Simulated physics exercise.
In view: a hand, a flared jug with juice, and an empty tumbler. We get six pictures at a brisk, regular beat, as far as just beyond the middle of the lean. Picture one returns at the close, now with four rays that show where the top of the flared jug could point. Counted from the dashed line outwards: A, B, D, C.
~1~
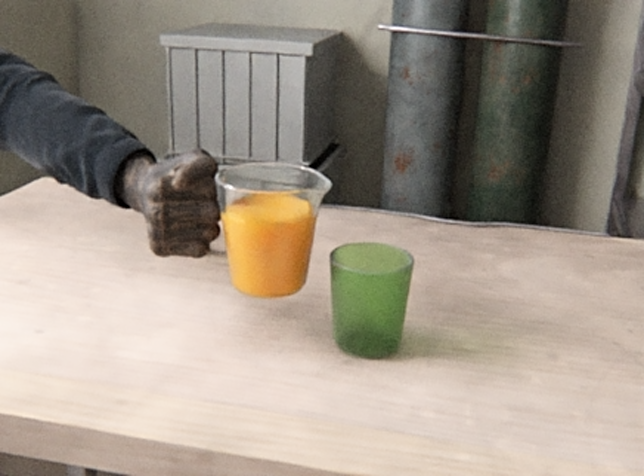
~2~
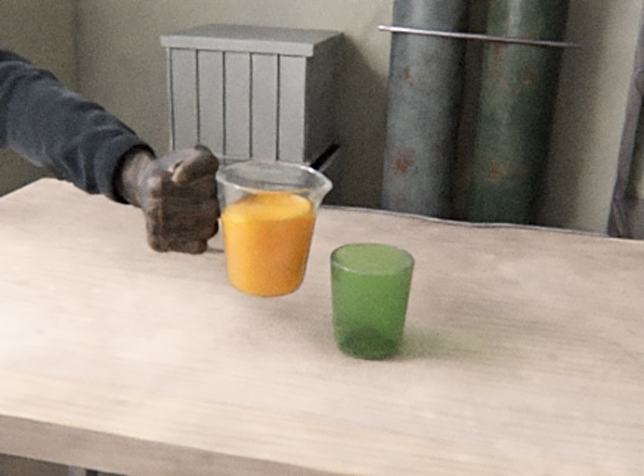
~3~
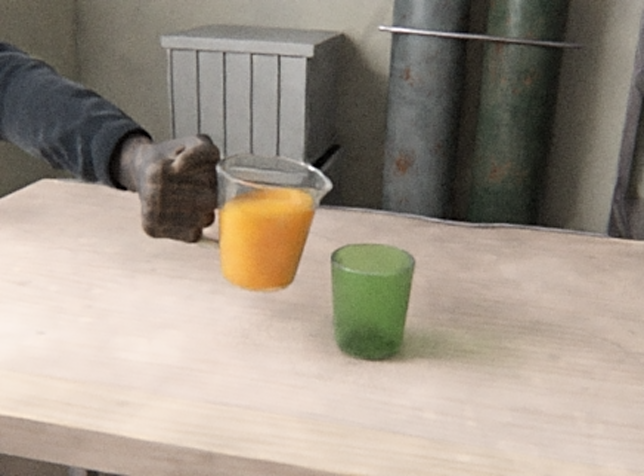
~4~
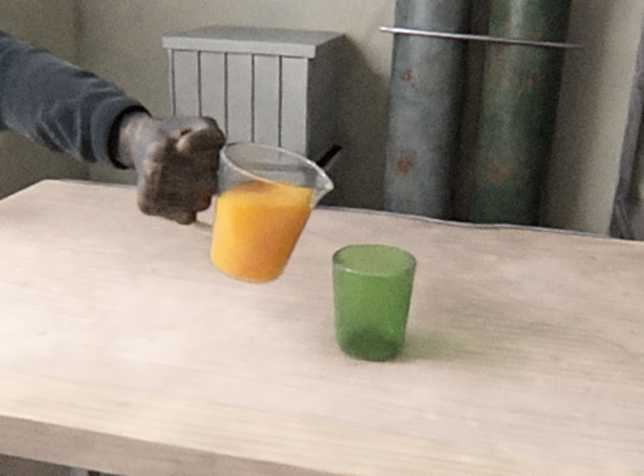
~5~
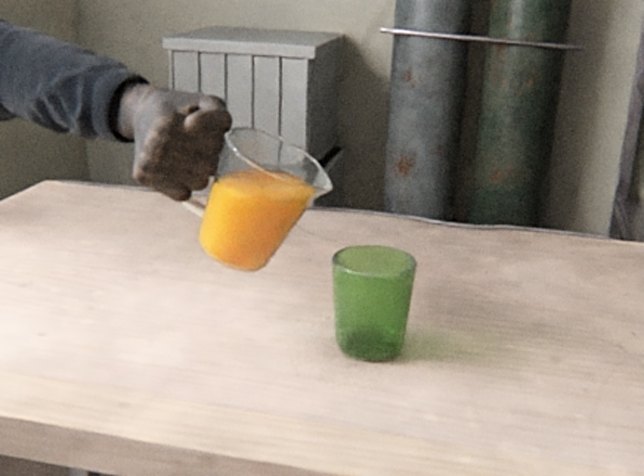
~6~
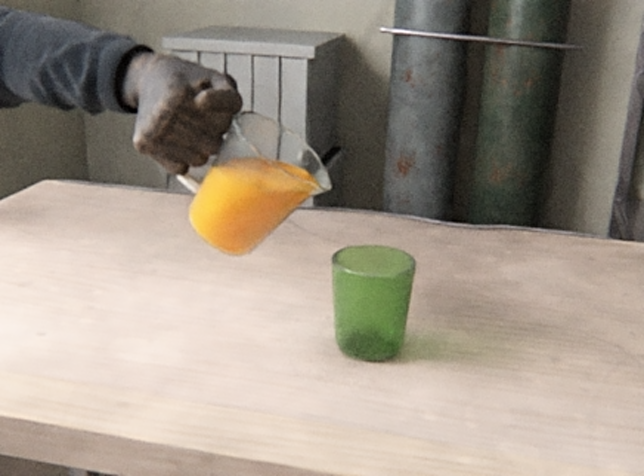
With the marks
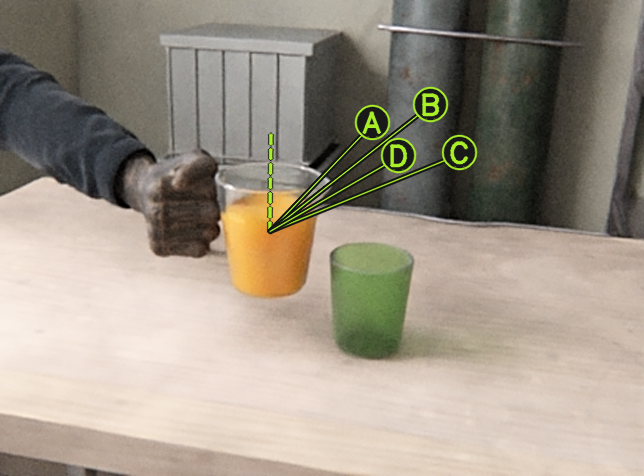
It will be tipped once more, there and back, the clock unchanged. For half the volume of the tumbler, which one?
C works best here.
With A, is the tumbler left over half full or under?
Under.
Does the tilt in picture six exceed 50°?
No.
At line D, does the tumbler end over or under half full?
Under.
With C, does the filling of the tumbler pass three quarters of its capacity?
No, less.
On the marked copy, A at (361, 135); B at (417, 115); C at (444, 160); D at (385, 164).
For line A, the tumbler ends with about 9 % of what it can hold.
For line B, the tumbler ends with about 19 % of what it can hold.
For line C, the tumbler ends with about 50 % of what it can hold.
For line D, the tumbler ends with about 33 % of what it can hold.
